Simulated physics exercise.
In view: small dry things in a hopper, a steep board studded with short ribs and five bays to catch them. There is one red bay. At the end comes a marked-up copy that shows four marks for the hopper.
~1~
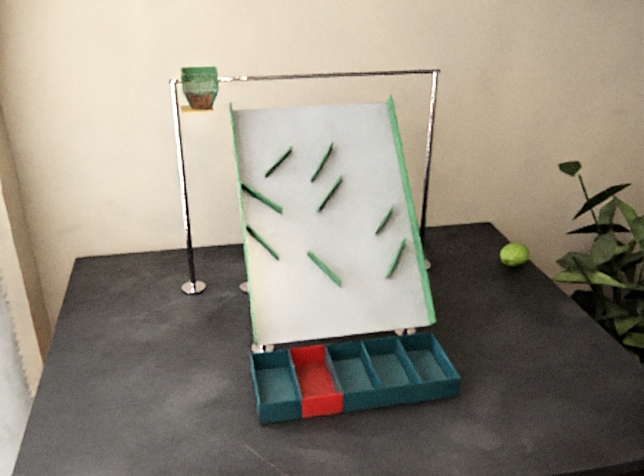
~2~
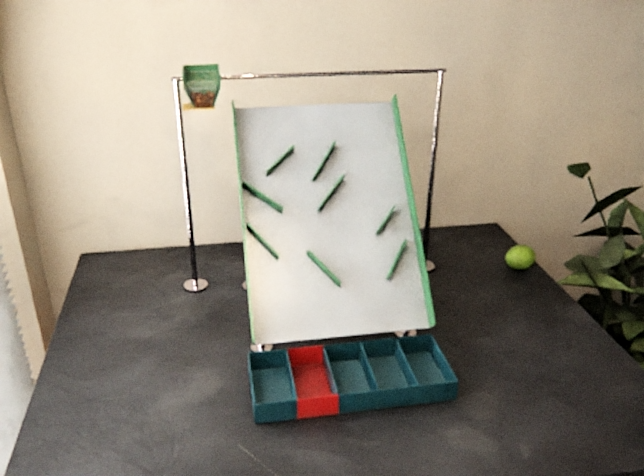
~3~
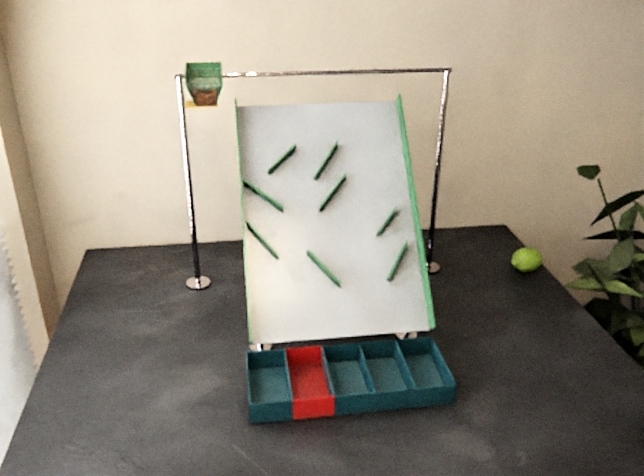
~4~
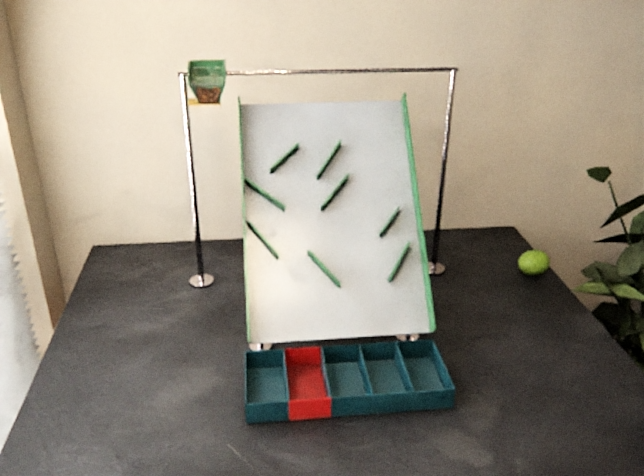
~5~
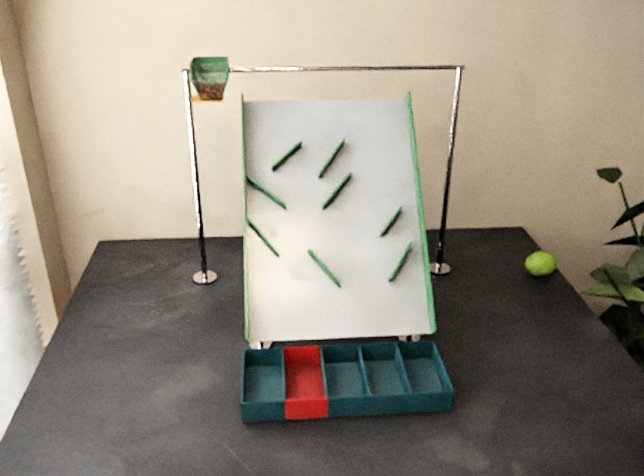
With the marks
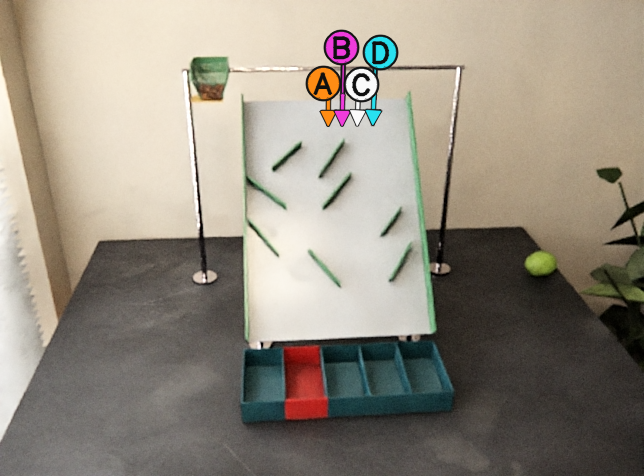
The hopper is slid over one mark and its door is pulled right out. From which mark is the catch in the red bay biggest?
Take A.
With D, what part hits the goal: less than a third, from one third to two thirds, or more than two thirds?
Less than a third.
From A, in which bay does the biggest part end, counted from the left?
The second from the left.
On the marked copy, mark A meets the board at (328, 120); mark B meets the board at (342, 120); mark C meets the board at (357, 119); mark D meets the board at (372, 119).
For mark A, close to a third in the red bay, close to a third in other bays, close to a quarter outside the box.
For mark B, a small share in the red bay, close to half in other bays, close to a third outside the box.
For mark C, only a few in the red bay, close to half in other bays, close to half outside the box.
For mark D, none at all in the red bay, close to two thirds in other bays, close to a third outside the box.
